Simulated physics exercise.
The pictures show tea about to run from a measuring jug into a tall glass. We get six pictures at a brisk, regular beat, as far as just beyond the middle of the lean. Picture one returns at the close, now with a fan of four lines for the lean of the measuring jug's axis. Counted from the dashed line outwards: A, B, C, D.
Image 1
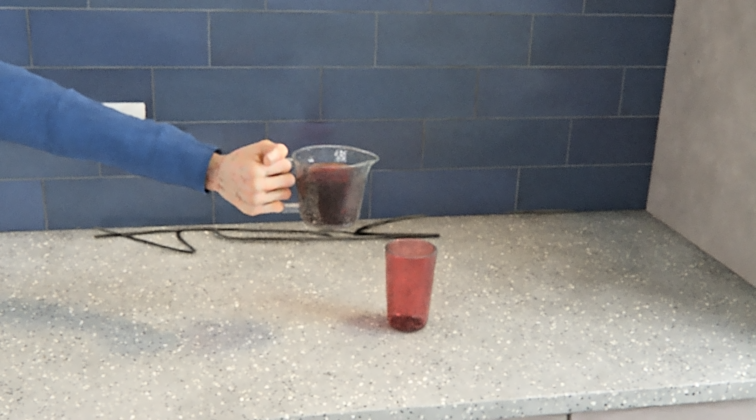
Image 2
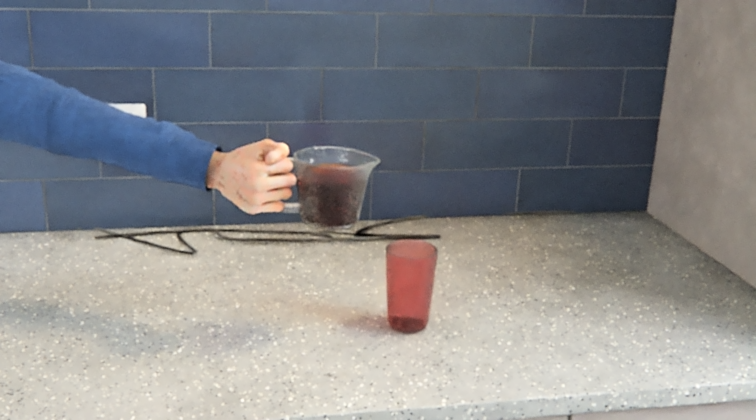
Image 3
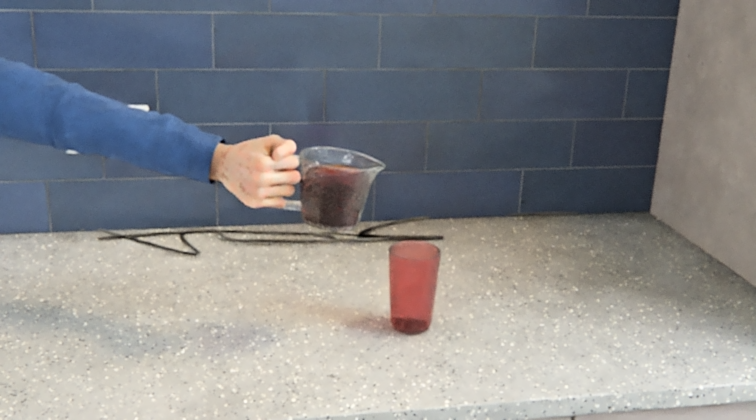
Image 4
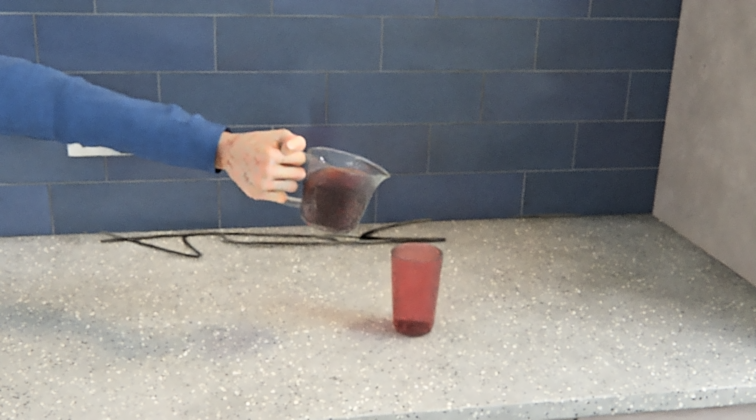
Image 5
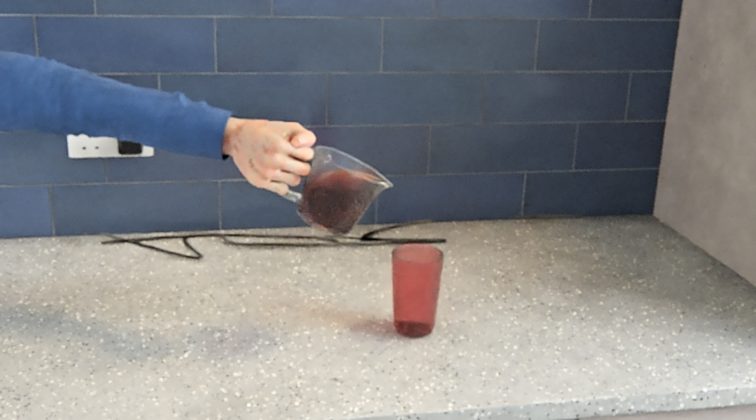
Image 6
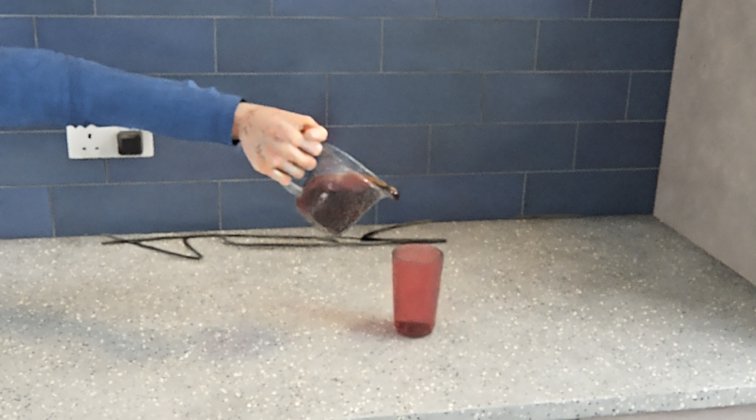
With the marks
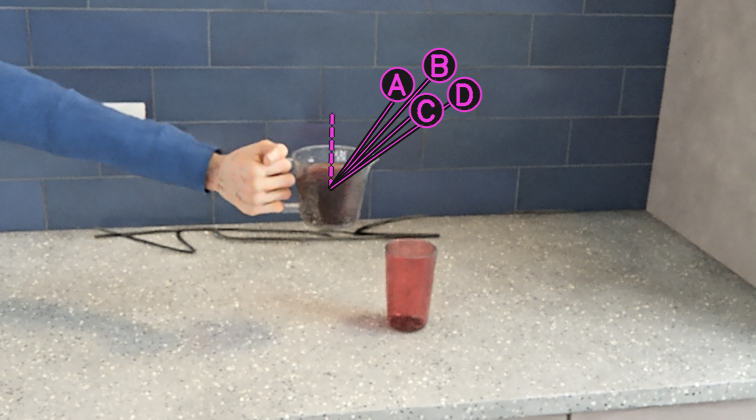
A hand in a blue sleeve holds a clear jug of dark tea above and left of a tall red glass on a speckled counter, then gradually tilts it rightward until tea reaches just over its lip.
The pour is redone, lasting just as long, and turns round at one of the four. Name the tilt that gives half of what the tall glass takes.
D.
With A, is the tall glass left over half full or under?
Under.
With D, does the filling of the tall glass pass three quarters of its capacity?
No.
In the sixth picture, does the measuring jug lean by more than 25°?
Yes.
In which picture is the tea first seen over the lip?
In picture 6.
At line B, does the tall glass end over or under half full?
Under half.
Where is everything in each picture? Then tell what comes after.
Upright, lip at (377, 157); rim of the tall glass round (411, 247); nothing has left yet.
Upright, lip at (379, 160); nothing has left yet.
Tipped about 7°, lip at (384, 165); nothing has left yet.
Tipped about 15°, lip at (389, 174); nothing has left yet.
Tipped about 25°, lip at (391, 184); nothing has left yet.
Tipped about 36°, lip at (391, 194); tea is over the lip, down to (395, 198).
On the marked copy, A at (392, 102); B at (428, 79); C at (409, 118); D at (449, 103).
For line A, the tall glass ends with about 14 % of what it can hold.
For line B, the tall glass ends with about 25 % of what it can hold.
For line C, the tall glass ends with about 37 % of what it can hold.
For line D, the tall glass ends with about 50 % of what it can hold.
